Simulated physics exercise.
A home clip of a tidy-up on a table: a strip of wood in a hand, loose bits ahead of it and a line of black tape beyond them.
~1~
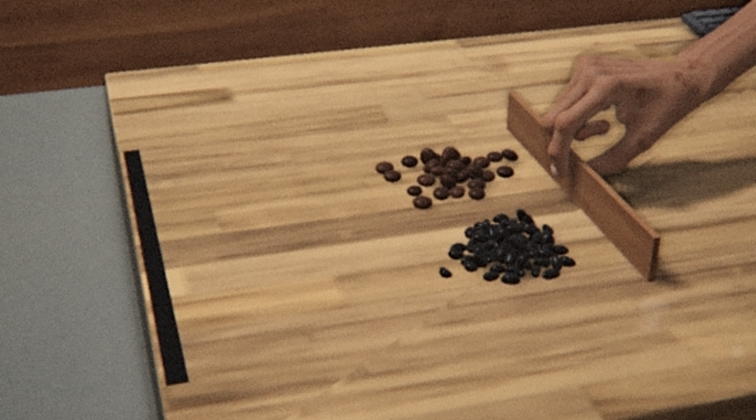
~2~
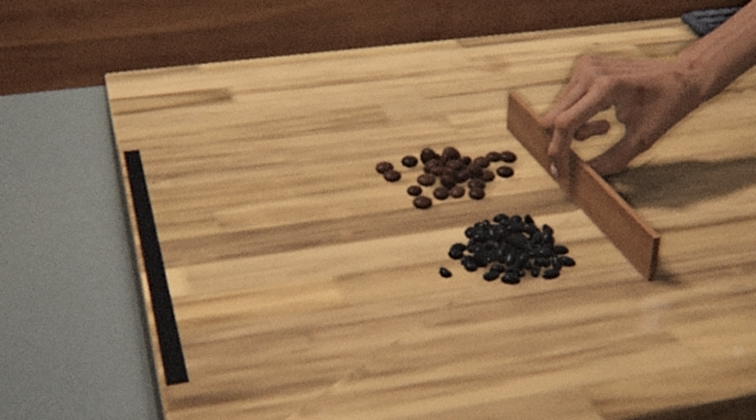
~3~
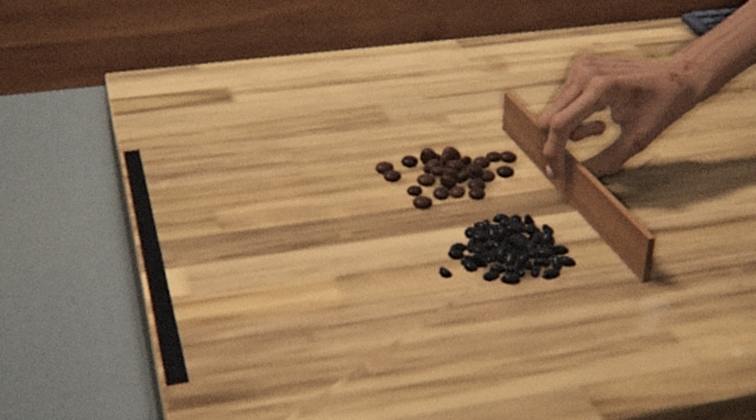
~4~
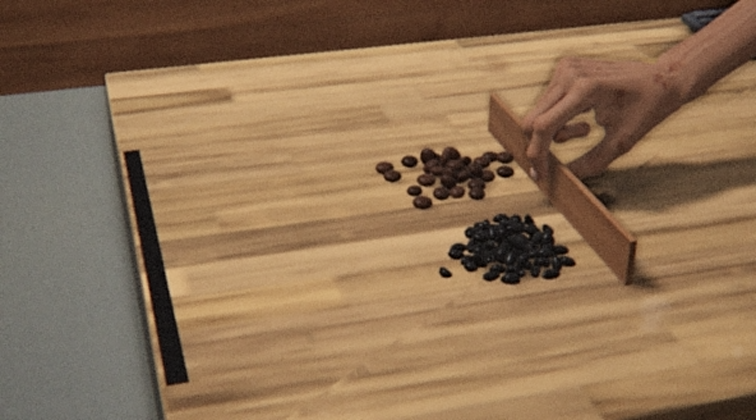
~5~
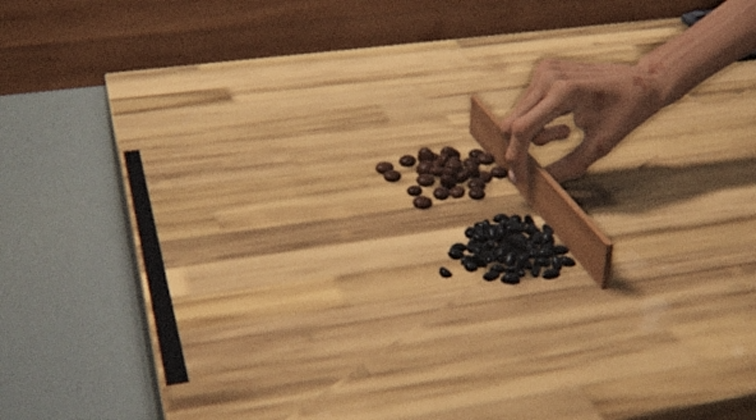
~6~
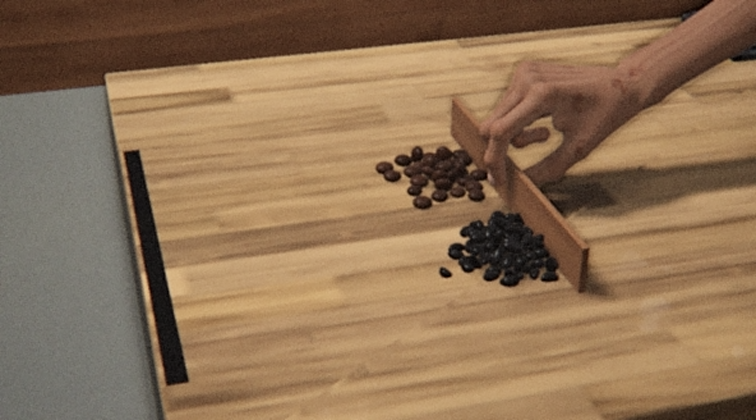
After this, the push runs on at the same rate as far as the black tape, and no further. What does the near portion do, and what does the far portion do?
In the end the near portion partly drops off, and the far portion partly drops off.
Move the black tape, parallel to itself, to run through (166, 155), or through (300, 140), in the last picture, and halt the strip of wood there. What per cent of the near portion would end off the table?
Roughly 50 per cent, and 0 per cent.
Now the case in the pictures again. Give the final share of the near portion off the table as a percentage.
About 90 per cent.
Then, 0.90 s after the last picture, strip of wood still moving, near (326, 187); near portion all on the table, its front near (268, 274); far portion all on the table, its front near (244, 193).
Then, 1.81 s after the last picture, strip of wood stopped at the black tape; near portion most over the edge; far portion all over the edge.
Then, 2.09 s after the last picture, strip of wood stopped at the black tape; near portion nearly all over the edge; far portion all over the edge.
At rest, strip of wood stopped at the black tape; near portion nearly all over the edge; far portion all over the edge.
